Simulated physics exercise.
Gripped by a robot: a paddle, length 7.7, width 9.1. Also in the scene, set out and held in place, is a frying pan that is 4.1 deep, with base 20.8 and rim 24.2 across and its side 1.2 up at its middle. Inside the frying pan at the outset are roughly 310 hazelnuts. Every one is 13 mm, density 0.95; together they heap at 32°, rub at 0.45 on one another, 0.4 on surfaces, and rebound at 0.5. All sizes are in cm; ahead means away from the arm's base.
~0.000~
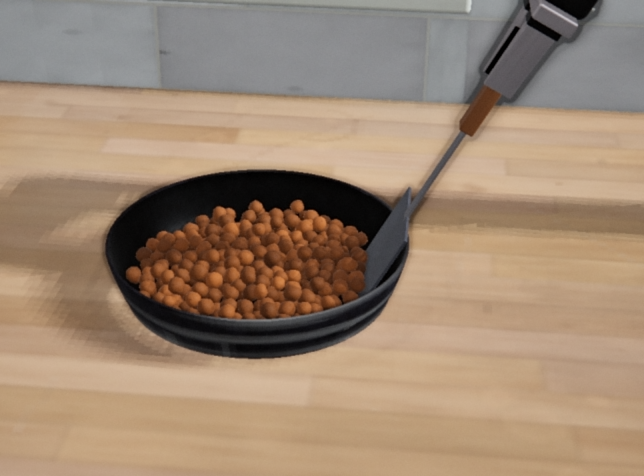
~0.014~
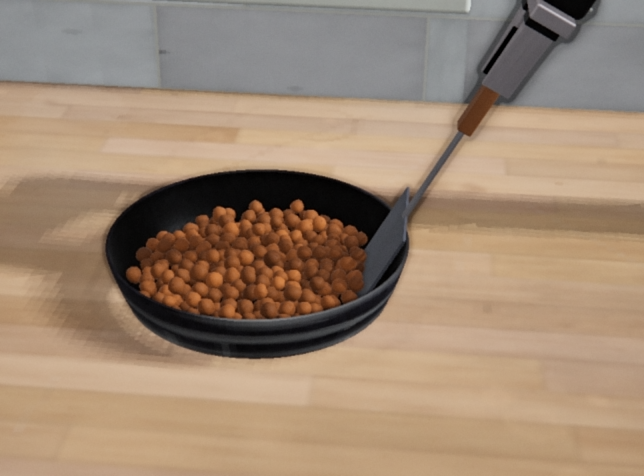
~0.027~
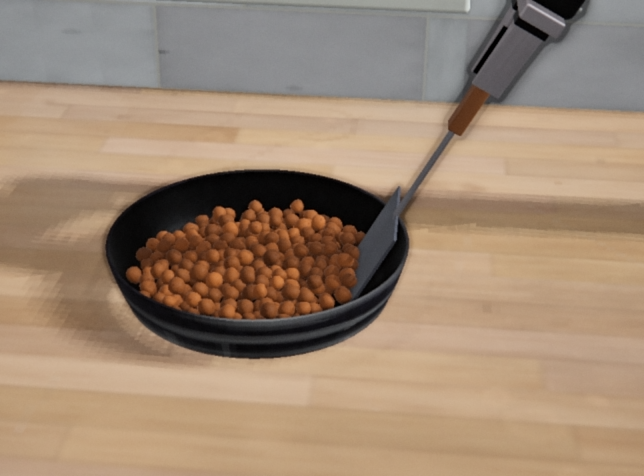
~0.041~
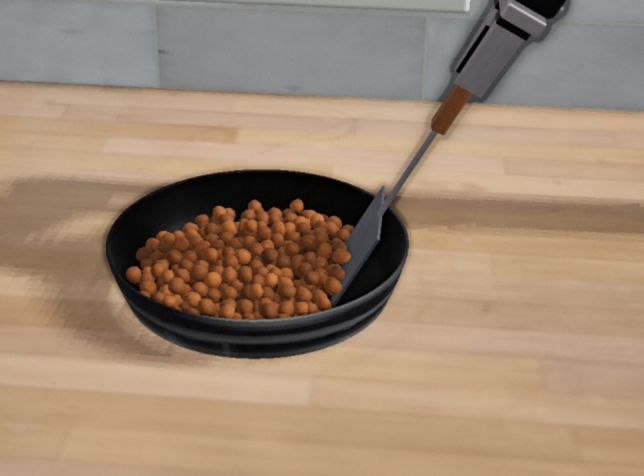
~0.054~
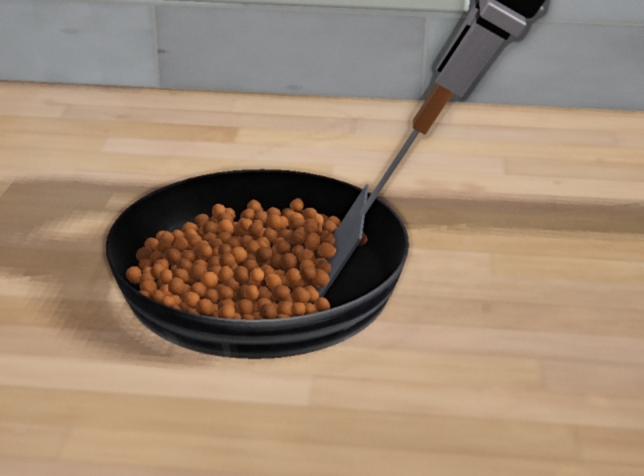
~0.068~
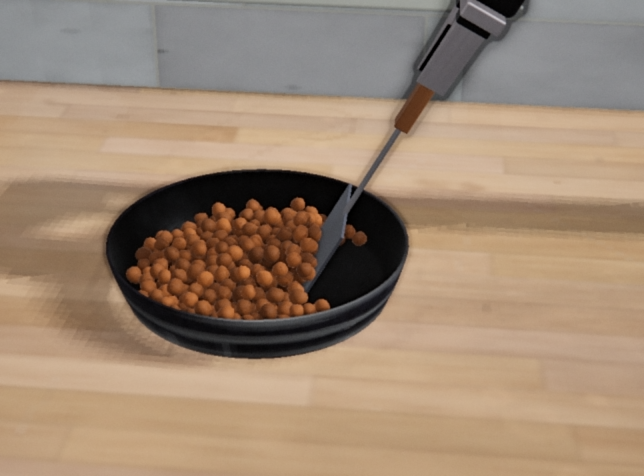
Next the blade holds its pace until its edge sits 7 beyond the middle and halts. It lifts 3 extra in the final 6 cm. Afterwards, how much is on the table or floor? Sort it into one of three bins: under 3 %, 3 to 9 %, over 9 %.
Bin: Over 9 %.
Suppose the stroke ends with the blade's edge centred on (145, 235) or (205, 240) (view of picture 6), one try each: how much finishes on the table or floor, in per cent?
35 % and 15 %.
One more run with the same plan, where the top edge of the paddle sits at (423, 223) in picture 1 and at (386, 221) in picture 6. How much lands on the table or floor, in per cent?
About 10 per cent.
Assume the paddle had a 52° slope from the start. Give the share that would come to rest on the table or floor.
Then roughly 25 percent.
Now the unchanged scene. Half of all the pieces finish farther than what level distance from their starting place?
Roughly 3 cm.
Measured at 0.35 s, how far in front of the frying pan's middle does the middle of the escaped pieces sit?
22 cm.
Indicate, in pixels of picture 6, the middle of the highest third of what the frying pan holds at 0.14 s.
Centre: Approx. (215, 237) in the last view.
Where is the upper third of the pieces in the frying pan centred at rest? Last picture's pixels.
About (157, 261).
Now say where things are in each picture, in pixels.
The paddle top edge at (408, 213), sloping 62°; upper third of the load around (264, 257), from x 135 to 360, top at y 205; 310 in the frying pan, in the first picture.
The paddle top edge at (407, 213), sloping 62°; upper third of the load around (264, 257), from x 135 to 360, top at y 205, in the second picture.
The paddle top edge at (398, 212), sloping 62°; upper third of the load around (266, 257), from x 135 to 360, top at y 205, in the third picture.
The paddle top edge at (382, 211), sloping 62°; upper third of the load around (267, 256), from x 135 to 360, top at y 205, in the fourth picture.
The paddle top edge at (364, 210), sloping 62°; upper third of the load around (273, 253), from x 135 to 360, top at y 205, in the fifth picture.
The paddle top edge at (347, 210), sloping 62°; upper third of the load around (269, 252), from x 135 to 360, top at y 205; 310 in the frying pan, in the sixth picture.
After 0.10 s, sloping 62°, highest piece 6 above the table; 310 in the frying pan.
After 0.14 s, sloping 62°, highest piece 8 above the table; 310 in the frying pan.
After 0.35 s, sloping 62°, highest piece 6 above the table; 248 in the frying pan, 58 on the table or floor, 4 on the blade or in flight.
After 1.40 s, sloping 62°, highest piece 5 above the table; 247 in the frying pan, 63 on the table or floor.
In the end, 247 in the frying pan, 63 on the table or floor. That is 20 % on the table or floor.
